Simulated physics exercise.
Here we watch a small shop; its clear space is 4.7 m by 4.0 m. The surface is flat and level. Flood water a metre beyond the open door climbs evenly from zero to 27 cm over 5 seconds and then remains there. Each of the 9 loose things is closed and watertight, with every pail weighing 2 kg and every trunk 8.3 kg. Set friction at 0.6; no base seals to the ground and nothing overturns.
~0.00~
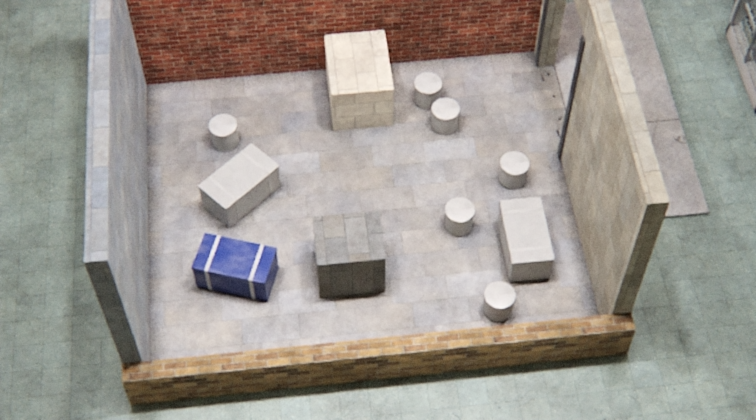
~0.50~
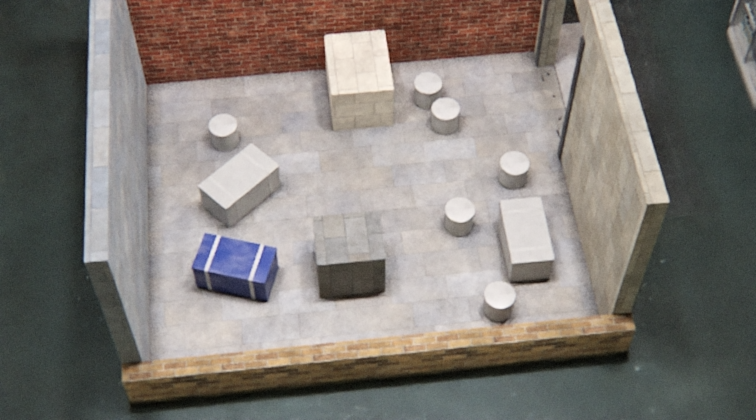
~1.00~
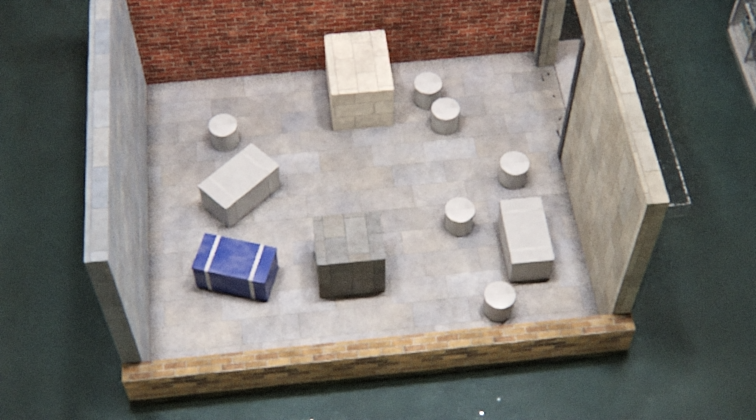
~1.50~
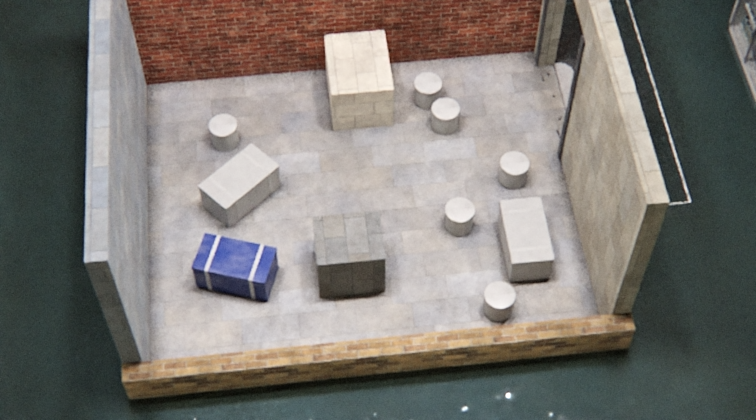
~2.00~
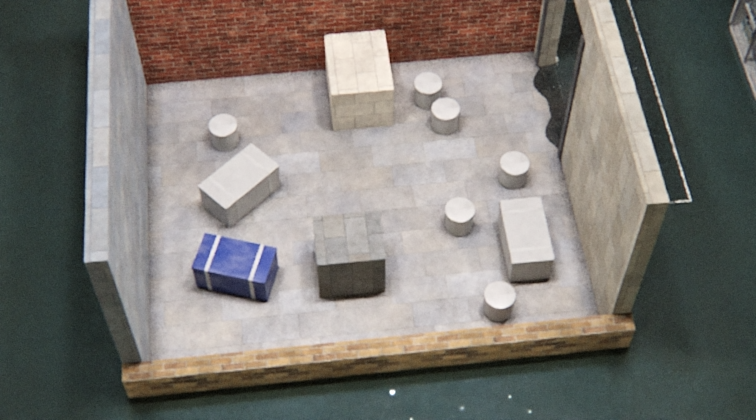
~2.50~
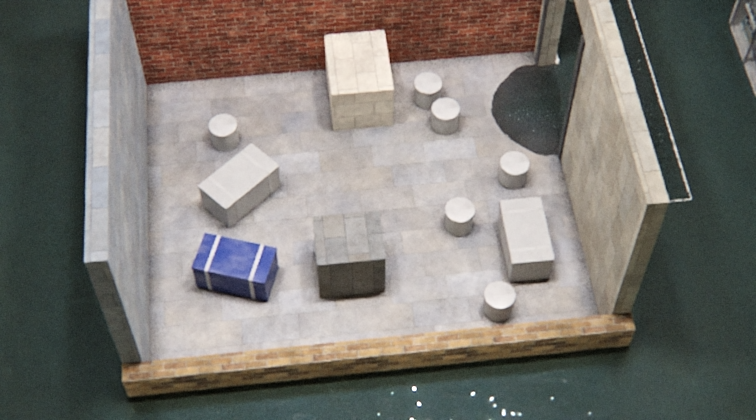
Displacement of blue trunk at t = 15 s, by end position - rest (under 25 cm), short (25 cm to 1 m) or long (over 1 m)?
It winds up a bit off.
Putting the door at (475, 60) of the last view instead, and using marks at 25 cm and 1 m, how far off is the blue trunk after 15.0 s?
Then the blue trunk would have gone a long way.
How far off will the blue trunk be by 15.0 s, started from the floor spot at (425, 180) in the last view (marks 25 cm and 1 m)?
Answer: It covers a big distance.
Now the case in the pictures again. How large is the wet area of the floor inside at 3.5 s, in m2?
Wet area: Approx. 2.5 m2.
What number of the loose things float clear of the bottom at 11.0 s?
Just then, the number is 9.
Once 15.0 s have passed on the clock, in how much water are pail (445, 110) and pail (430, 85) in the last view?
Depth approx. 15 cm / 19 cm.
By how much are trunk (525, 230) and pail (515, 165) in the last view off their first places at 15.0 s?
20 cm, 200 cm.
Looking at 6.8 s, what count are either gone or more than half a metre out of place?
I count 2 of them.
After 3.5 s the blue trunk is near (234, 258), 0.0 m from its start, aground; 0 afloat.
After 6.8 s the blue trunk is near (221, 290), 0.4 m from its start, aground; 2 afloat.
After 11.0 s the blue trunk is near (203, 241), 0.4 m from its start, afloat; 9 afloat.
After 15.0 s the blue trunk is near (234, 298), 0.6 m from its start, afloat; 9 afloat.
